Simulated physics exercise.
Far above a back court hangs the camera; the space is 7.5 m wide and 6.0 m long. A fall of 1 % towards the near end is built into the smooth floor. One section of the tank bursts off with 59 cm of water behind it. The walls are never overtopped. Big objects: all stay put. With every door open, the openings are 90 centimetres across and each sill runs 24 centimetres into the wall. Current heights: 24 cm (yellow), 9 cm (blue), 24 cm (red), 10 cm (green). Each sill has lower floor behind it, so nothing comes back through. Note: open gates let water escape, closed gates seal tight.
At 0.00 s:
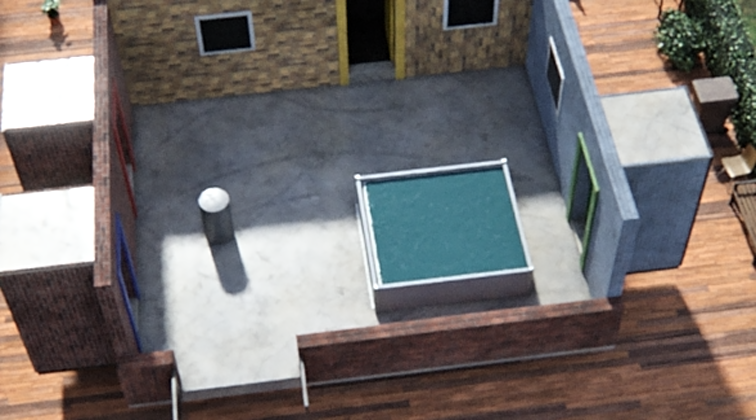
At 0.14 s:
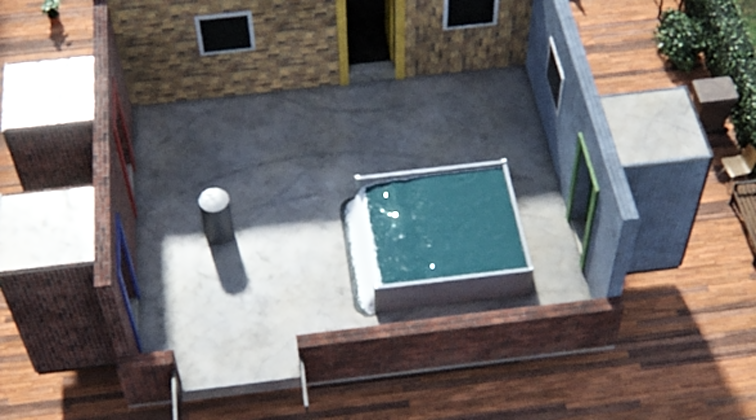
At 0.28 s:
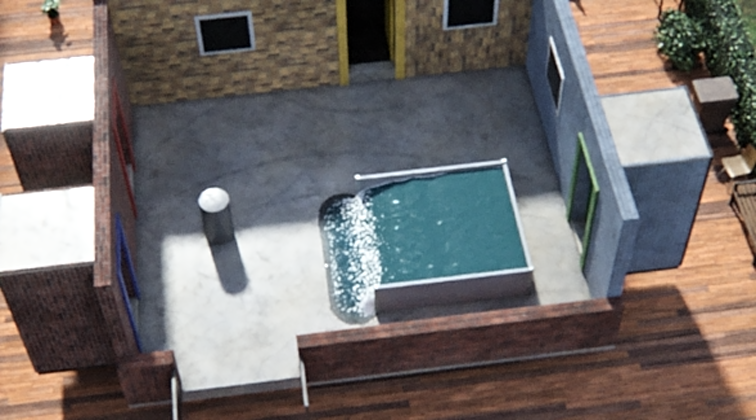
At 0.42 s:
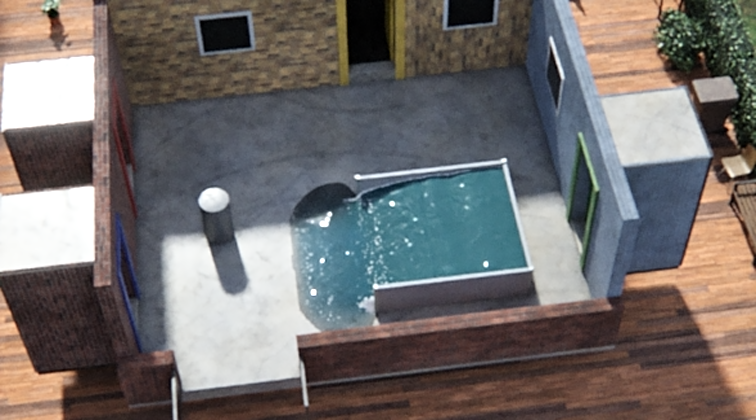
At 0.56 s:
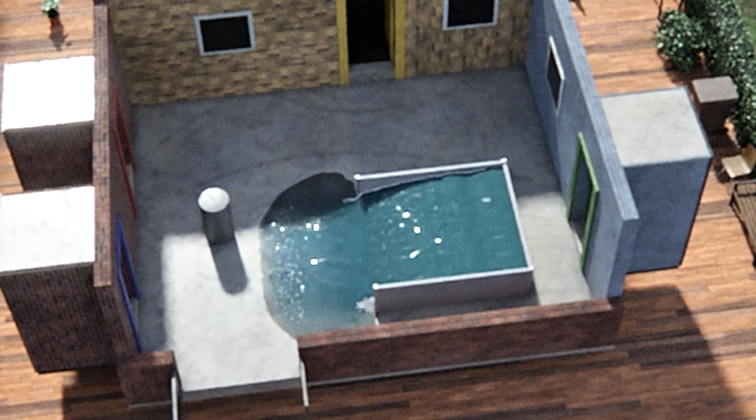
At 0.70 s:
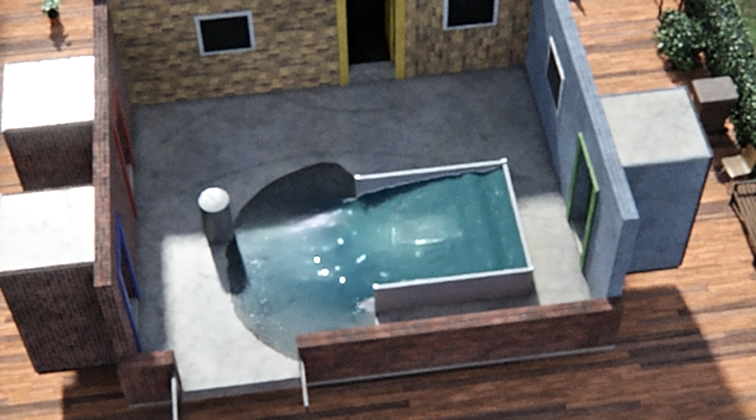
Square tank of blue-green water losing its left side, the water pouring out and spreading leftward across a walled courtyard floor.
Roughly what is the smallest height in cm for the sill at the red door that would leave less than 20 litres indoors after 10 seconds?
Close to 12.5 cm.
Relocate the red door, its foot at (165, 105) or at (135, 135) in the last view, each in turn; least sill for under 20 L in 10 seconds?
Roughly 20 cm for the first and 16 cm for the second.
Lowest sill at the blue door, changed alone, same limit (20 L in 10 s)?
Blue door, minimum about 27 cm.
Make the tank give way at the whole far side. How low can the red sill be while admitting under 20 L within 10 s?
Near 11.0 cm.
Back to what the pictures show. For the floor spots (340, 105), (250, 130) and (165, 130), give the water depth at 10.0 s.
Respectively 4 cm, 4 cm and 4 cm.
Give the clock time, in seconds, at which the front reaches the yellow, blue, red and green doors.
Door yellow: 5.0 seconds; door blue: 1.2 seconds; door red: 1.6 seconds; door green: 9.5 seconds.
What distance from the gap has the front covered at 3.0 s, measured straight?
Near 5.6 m, more or less.
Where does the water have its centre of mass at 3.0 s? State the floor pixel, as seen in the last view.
Around (293, 253).
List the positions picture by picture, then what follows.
The tank at (442, 225) is whole and still, 59 cm deep; the red door at (125, 155) is dry, in the first frame.
The front is at (361, 309), 0.3 m from the gap at (369, 246); 0.6 m2 of floor is wet, 59 cm left at the back, in the second frame.
The gap is at (369, 248), the front 0.7 m out at (335, 303); the back of the tank holds 59 cm, in the third frame.
The gap is at (369, 249), the front 1.2 m out at (306, 309); the back of the tank holds 59 cm, in the fourth frame.
Water pours out at (369, 249) and has run 1.7 m, to (274, 310); about 8 cm deep outside, 59 cm at the back, in the fifth frame.
The gap is at (369, 249), the front 2.3 m out at (236, 291); the back of the tank holds 57 cm; 2.0 m in a straight line remain to the red door at (125, 155), in the sixth frame.
After 1.4 s water covers 35 % of the floor, deepest (31 cm) near (138, 281); it has not reached the red door.
After 3.0 s water covers 50 % of the floor, deepest (32 cm) near (141, 373); 17 cm at the red door, 0 litres in over its 24 cm sill.
After 10.0 s water covers 95 % of the floor, deepest (12 cm) near (141, 383); 6 cm at the red door, 0 litres in over its 24 cm sill.
At the red door as built, the water arrived by 1.7 s and peaked near 18 cm at 2.6 s.
Run again over the same 10 s with other heights there, 29 litres in over 11.5 cm, 14 litres over 13.5 cm. The limit of 20 litres is kept from about 12.5 cm up.
